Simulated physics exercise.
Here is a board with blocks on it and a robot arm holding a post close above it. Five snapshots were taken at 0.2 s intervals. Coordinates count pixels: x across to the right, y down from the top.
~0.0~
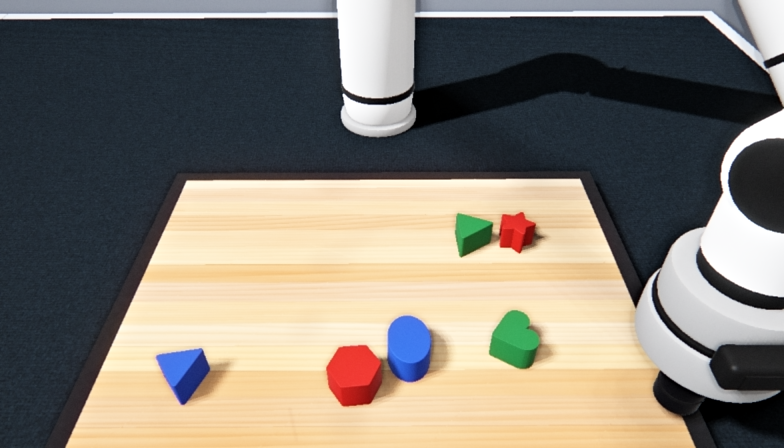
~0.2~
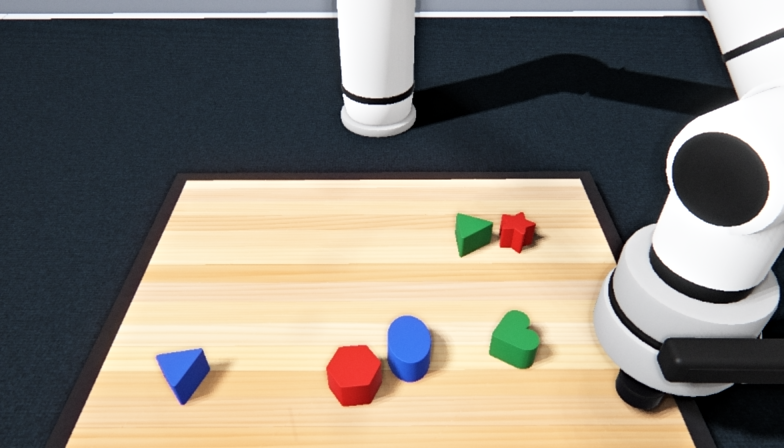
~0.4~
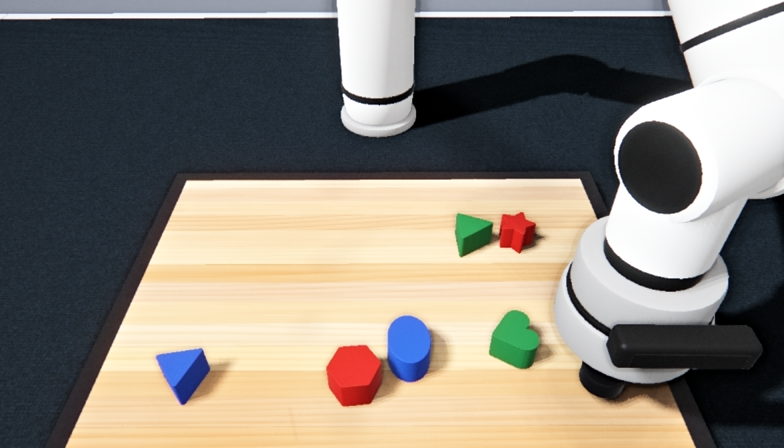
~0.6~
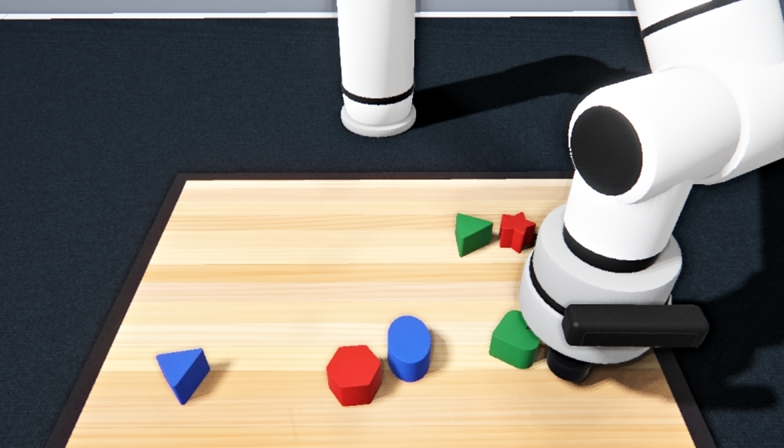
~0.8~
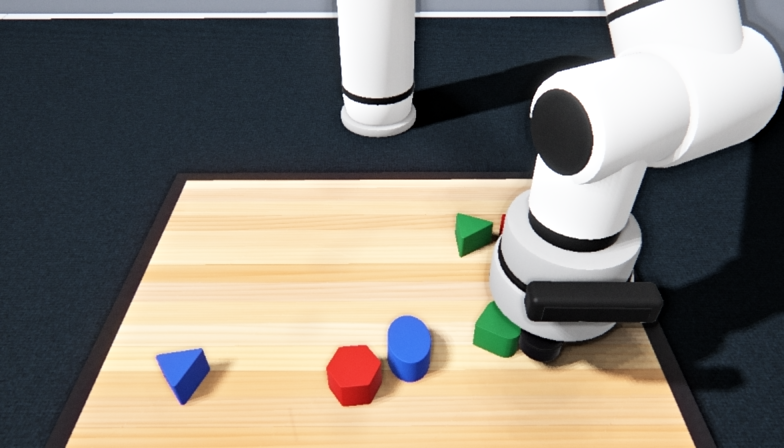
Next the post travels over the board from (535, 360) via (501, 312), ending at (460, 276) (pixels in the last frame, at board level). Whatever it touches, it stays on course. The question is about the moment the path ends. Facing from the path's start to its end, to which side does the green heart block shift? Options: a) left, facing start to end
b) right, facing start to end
I choose a.
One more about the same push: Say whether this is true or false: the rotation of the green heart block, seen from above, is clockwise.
That is false.
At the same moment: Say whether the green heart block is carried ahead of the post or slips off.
The block lies off to the side or behind.
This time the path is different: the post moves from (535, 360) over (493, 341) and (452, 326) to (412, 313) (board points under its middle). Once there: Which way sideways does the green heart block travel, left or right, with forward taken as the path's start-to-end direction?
Picture yourself facing from the start of the path to its end: The green heart block moves off to your right.
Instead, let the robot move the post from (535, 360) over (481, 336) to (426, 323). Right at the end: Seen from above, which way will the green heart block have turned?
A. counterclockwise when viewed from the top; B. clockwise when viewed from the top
B - clockwise when viewed from the top.
What follows on the original path. One third of the way, post (516, 312); green heart block (473, 302), turned 45° anticlockwise.
Two thirds of the way, post (490, 284); green heart block (457, 294), turned 95° anticlockwise.
At the end, post (461, 262); green triangular piece not moved; green heart block (456, 294), turned 100° anticlockwise.
